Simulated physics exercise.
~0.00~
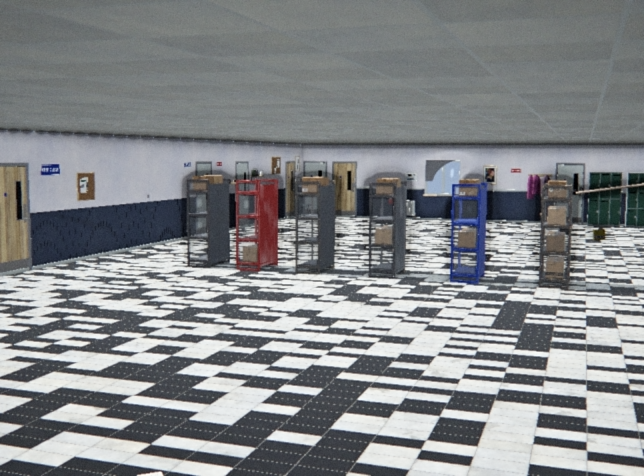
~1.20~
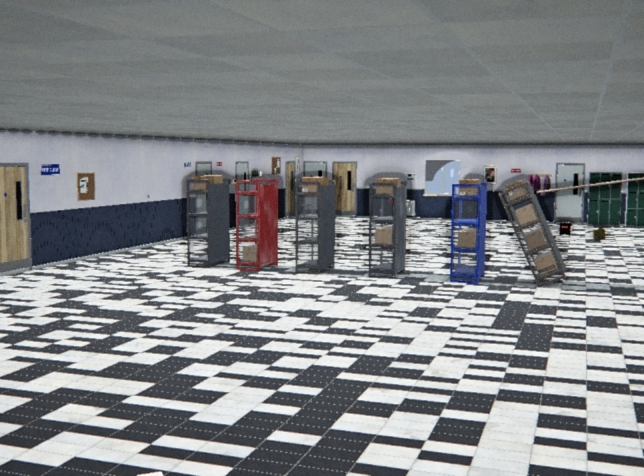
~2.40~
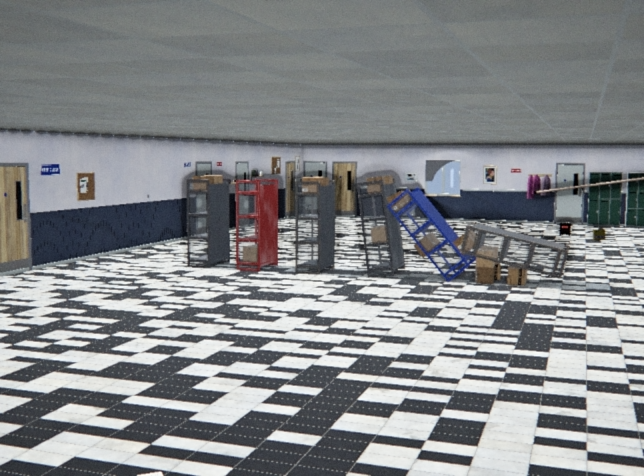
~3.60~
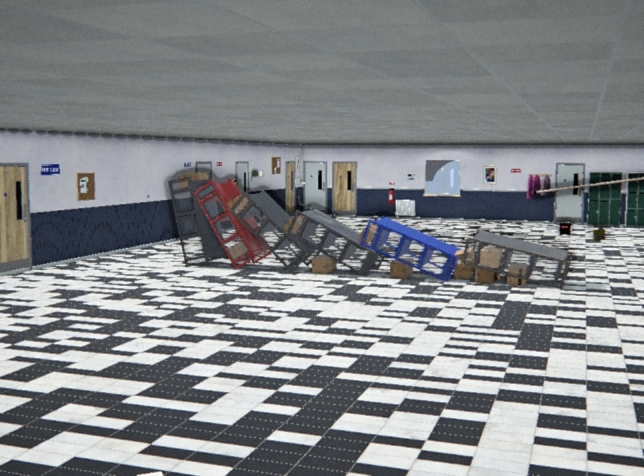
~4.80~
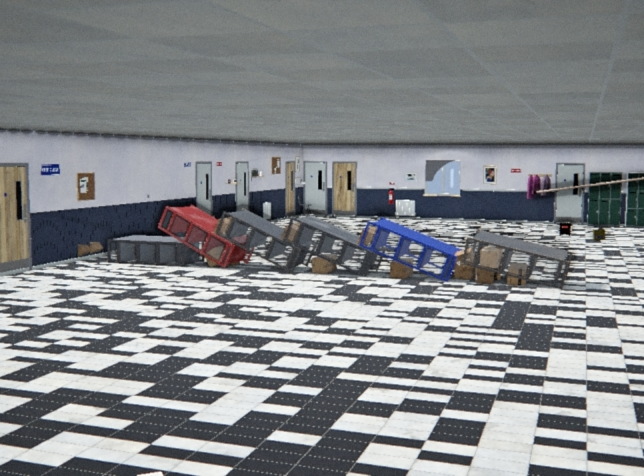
To begin with, six open shelf units holding cartons stand in a row across a large room with a black and white checkered floor, one of them red and one blue. A pole at the right pushes the rightmost grey unit, which tips to the left. It drops low as the blue unit leans over into the next grey one, and cartons spill onto the floor. The toppling carries on leftward through the grey units to the red one, which tilts against the last. Finally that leftmost unit falls flat, the others rest slanted in a line, and none is left standing.
